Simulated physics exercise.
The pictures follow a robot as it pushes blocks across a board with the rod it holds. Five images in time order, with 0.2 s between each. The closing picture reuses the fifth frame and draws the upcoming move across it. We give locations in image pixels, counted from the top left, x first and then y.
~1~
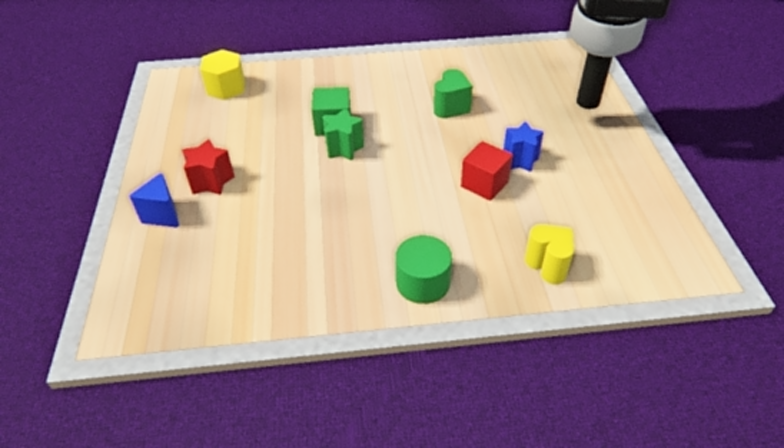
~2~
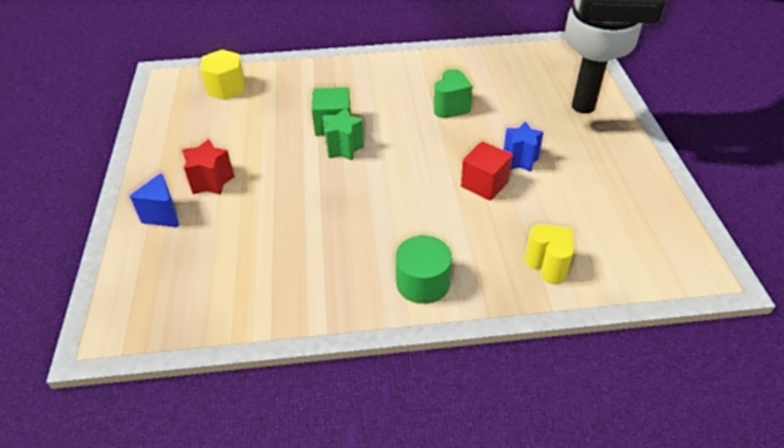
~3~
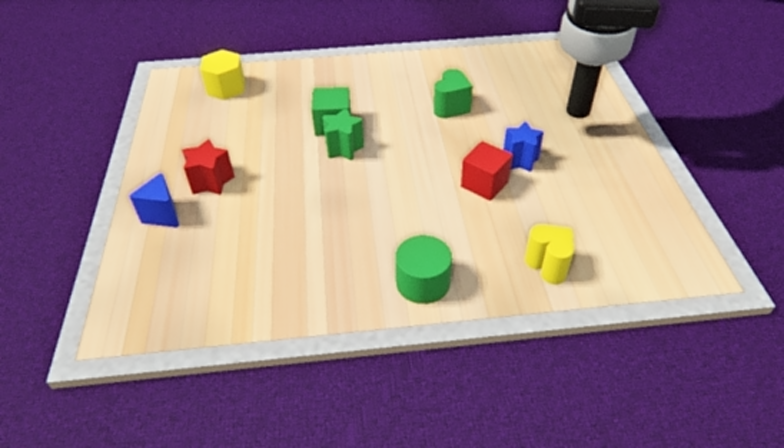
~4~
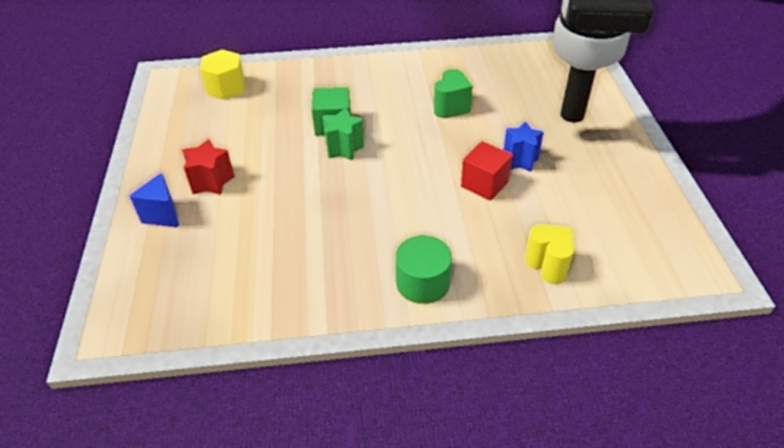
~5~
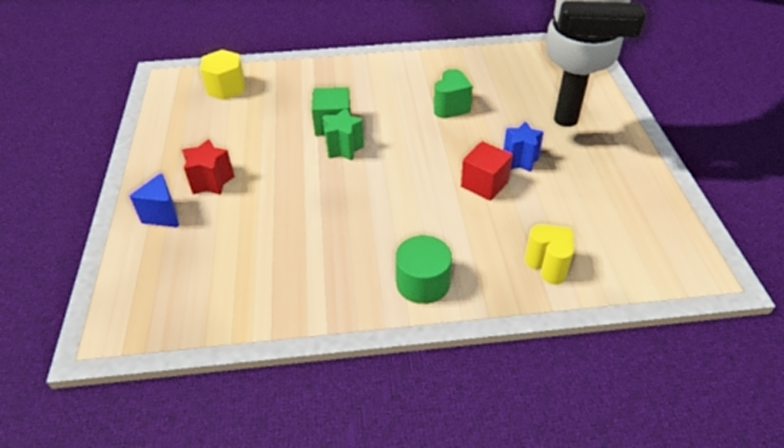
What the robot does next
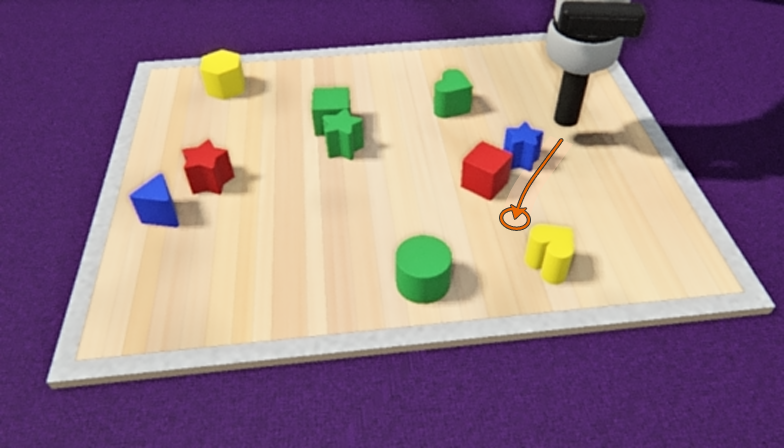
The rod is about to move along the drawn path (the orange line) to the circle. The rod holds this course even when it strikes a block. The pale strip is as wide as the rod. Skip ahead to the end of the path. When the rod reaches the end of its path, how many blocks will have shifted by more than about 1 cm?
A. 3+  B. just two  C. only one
My answer is option C.
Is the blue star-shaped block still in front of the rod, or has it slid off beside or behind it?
It comes off the rod's front.
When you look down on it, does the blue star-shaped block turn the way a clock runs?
Final answer: Yes.
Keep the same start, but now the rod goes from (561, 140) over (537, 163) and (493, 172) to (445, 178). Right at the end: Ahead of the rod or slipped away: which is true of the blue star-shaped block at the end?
Ahead to the end.
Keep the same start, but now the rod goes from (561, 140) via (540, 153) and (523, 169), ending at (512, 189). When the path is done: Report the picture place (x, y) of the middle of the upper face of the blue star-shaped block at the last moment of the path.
Near (489, 161).
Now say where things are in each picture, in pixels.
The first frame shows lower end of the rod at (588, 103), tops of blocks, red square at (488, 156), blue star-shaped block at (525, 133).
The second frame shows rod at (583, 107), blocks as before.
The third frame shows rod at (578, 112), blocks as before.
The fourth frame shows rod at (572, 116), blocks as before.
The fifth frame shows rod at (566, 120), red square at (488, 156), blue star-shaped block at (525, 133).
The drawn path runs from (561, 140) by way of (535, 176) to (515, 219).
On the path given first. One third of the way, rod at (548, 144); blue star-shaped block at (517, 136), turned 25° clockwise.
Two thirds of the way, rod at (530, 169); blue star-shaped block at (513, 141), turned 85° clockwise.
At the end, rod at (519, 199); red square not moved; blue star-shaped block at (513, 141), turned 85° clockwise.
